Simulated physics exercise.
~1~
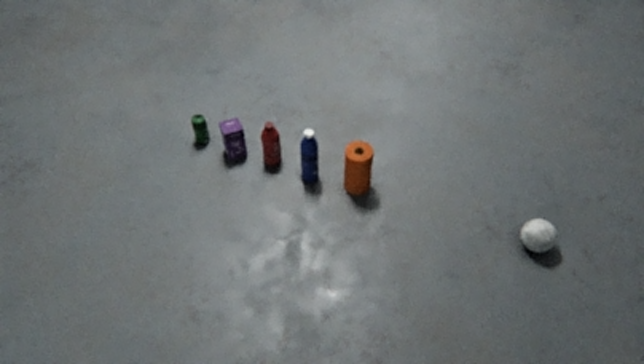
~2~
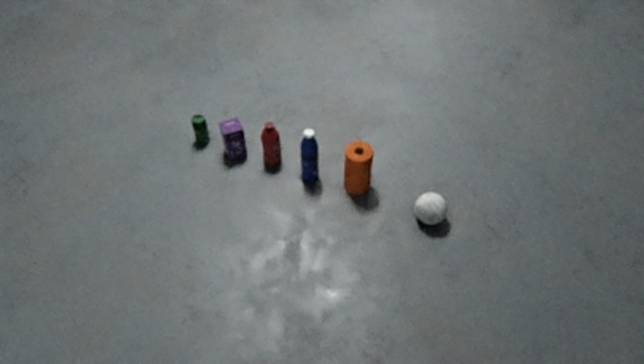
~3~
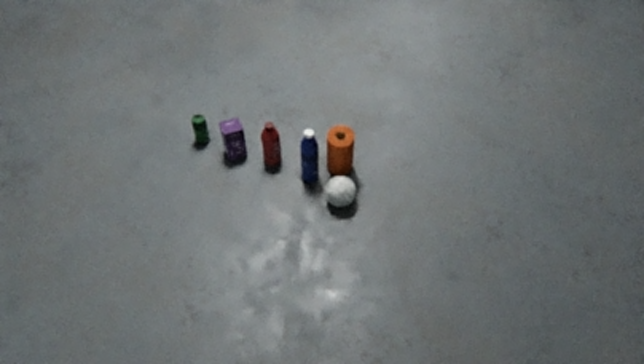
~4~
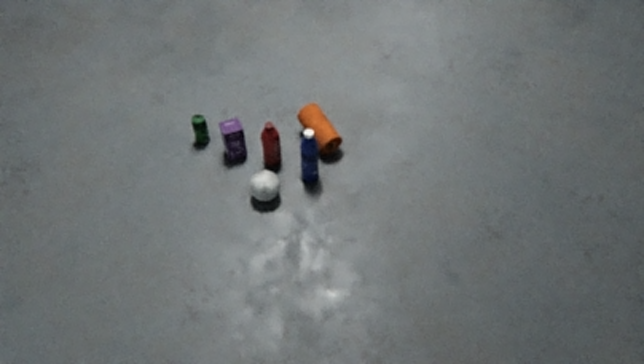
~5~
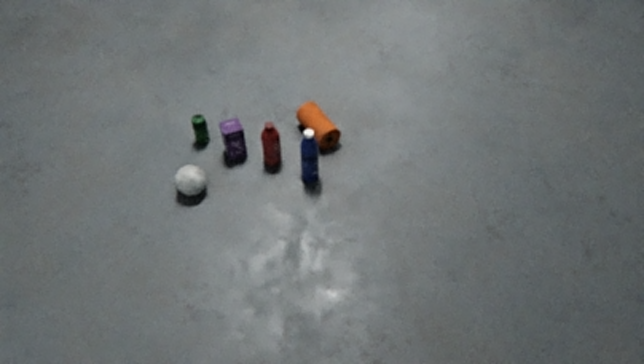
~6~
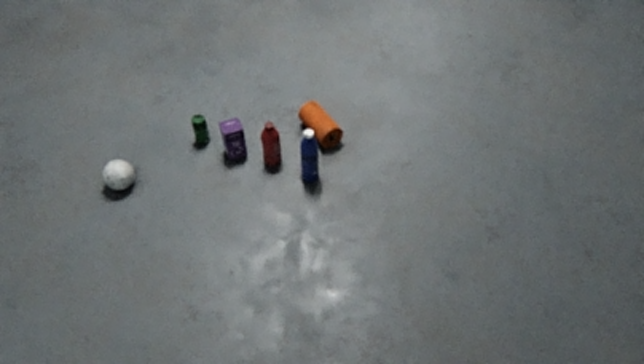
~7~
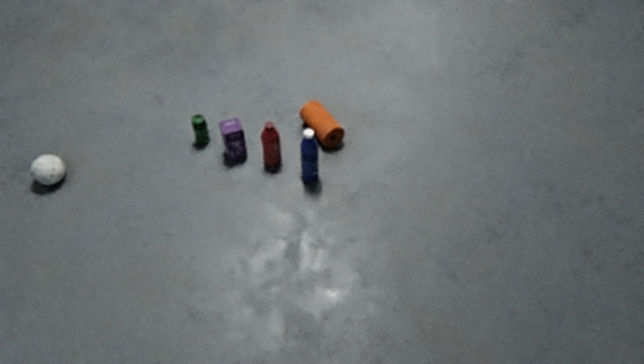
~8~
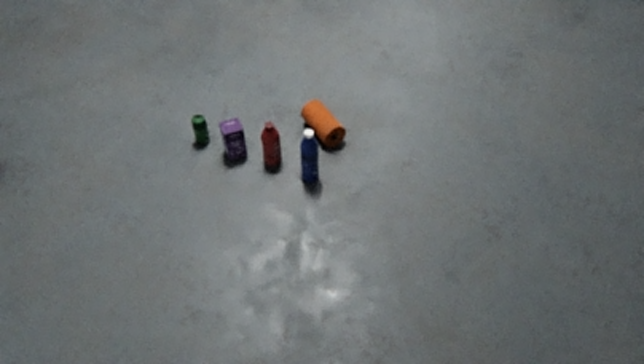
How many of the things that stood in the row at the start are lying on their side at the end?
One of them is lying on its side at the end, the orange roll.
